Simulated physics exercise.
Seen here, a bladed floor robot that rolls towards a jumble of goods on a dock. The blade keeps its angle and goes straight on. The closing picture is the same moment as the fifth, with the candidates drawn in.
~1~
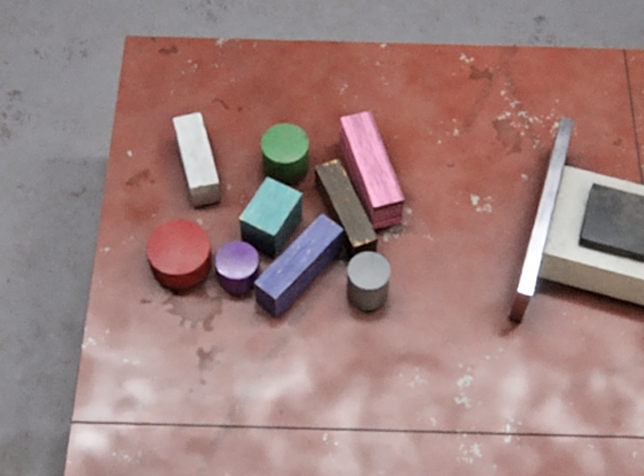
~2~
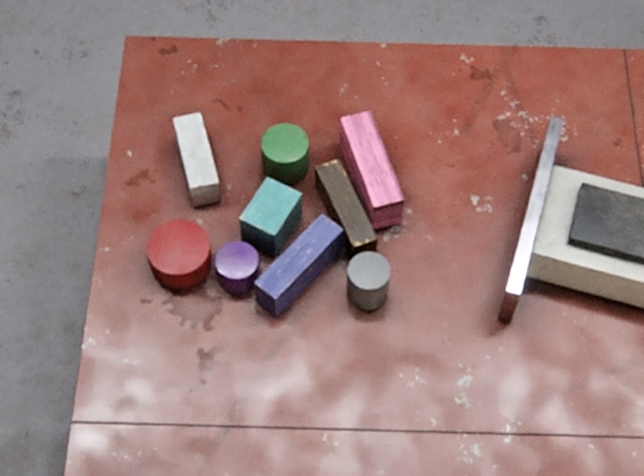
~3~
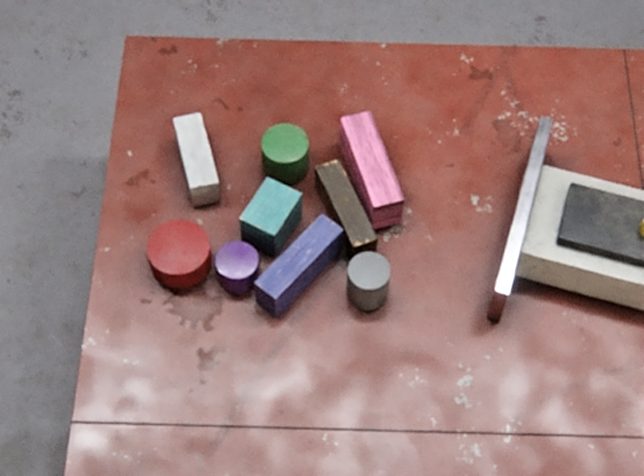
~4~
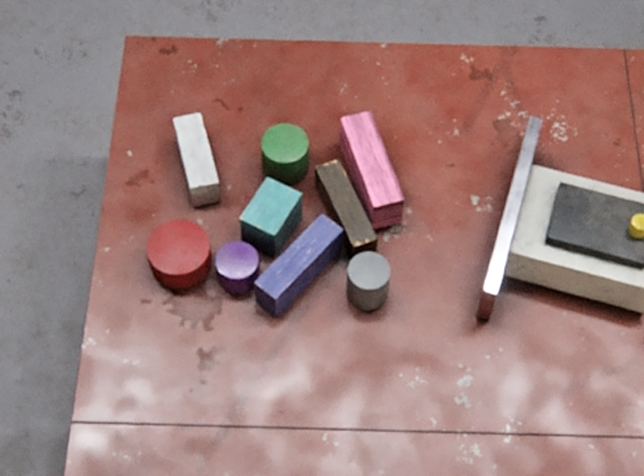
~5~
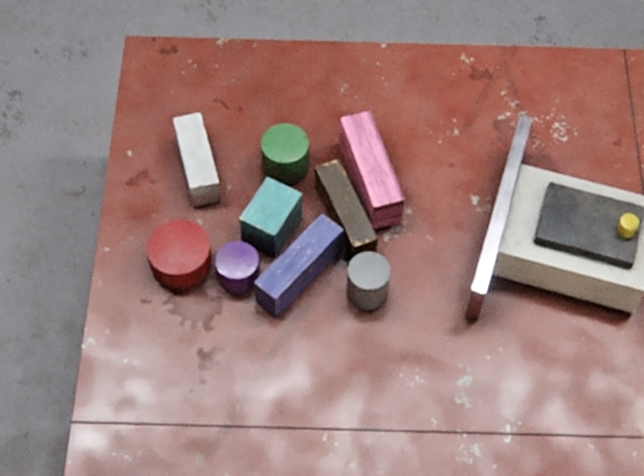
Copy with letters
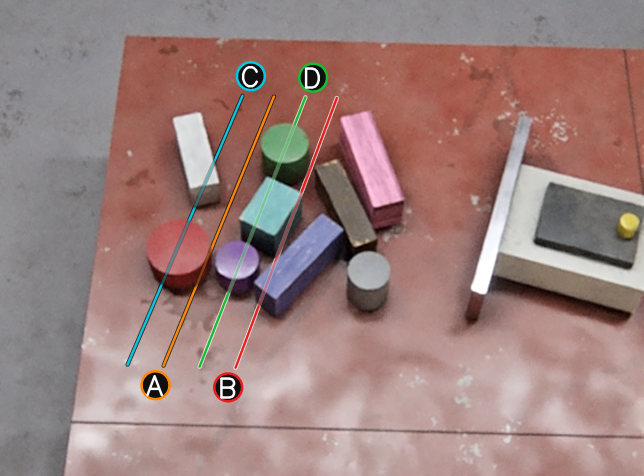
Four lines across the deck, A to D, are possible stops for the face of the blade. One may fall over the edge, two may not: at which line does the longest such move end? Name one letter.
No second one falls up to A.
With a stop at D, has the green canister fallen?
No.
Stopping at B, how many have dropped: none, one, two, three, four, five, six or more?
By then, none.
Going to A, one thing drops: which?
The red canister goes over.
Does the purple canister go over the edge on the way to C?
By then, yes.
On the marked copy, A at (222, 222); B at (289, 224); C at (189, 221); D at (256, 223).
Following A. Soon after the start, robot (480, 218); grey canister (350, 278); red canister (180, 255).
Later, robot (378, 216); red canister (135, 244); white bar (183, 157).
In the end, robot (301, 214); red canister over the edge; purple canister (111, 251); one fallen.
As for the rest, B is within the limit but short; C drops two; D is within the limit but short.
